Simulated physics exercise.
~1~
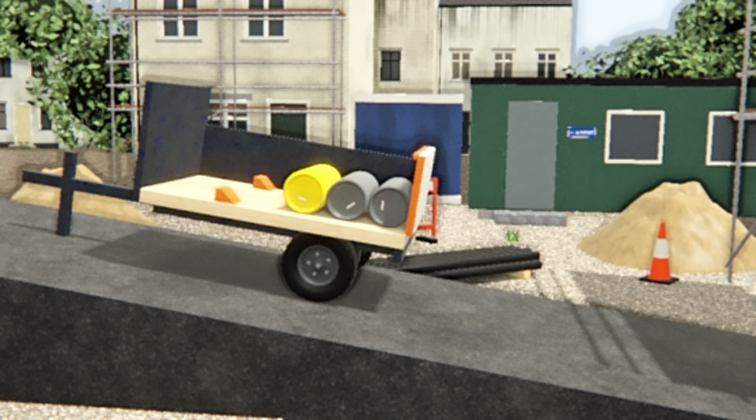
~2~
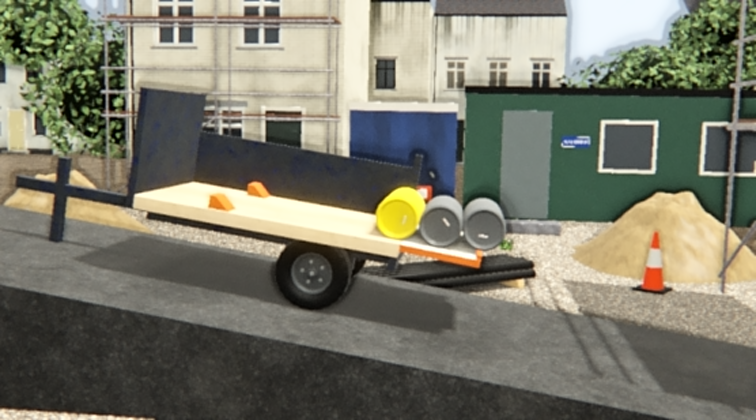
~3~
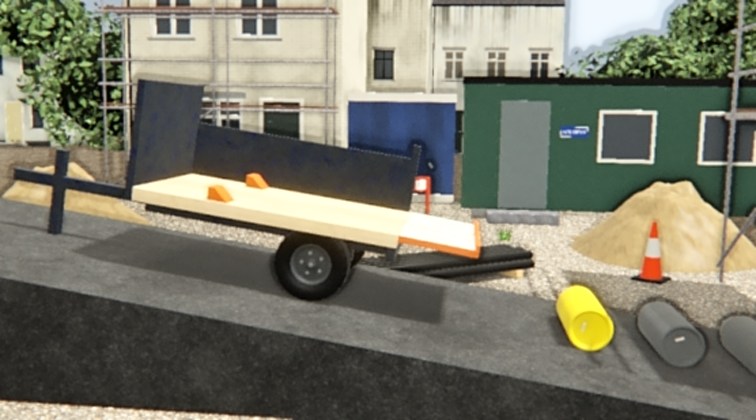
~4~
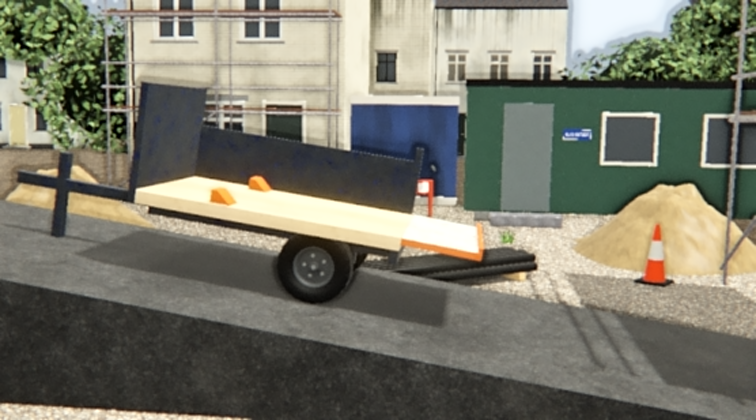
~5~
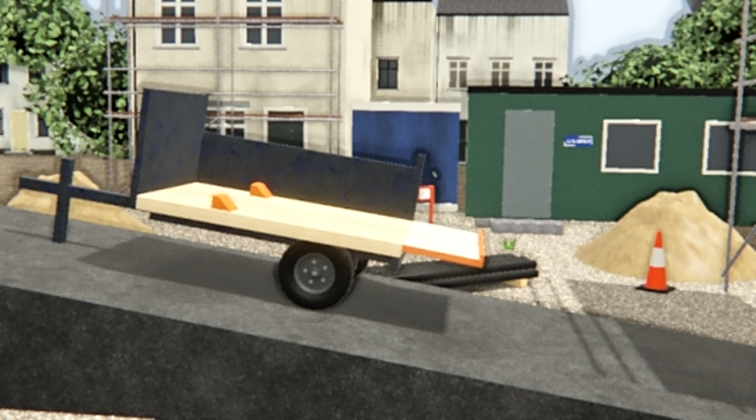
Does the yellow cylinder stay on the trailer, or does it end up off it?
It ends up off the trailer, having rolled down the bed and over the lowered tailgate.
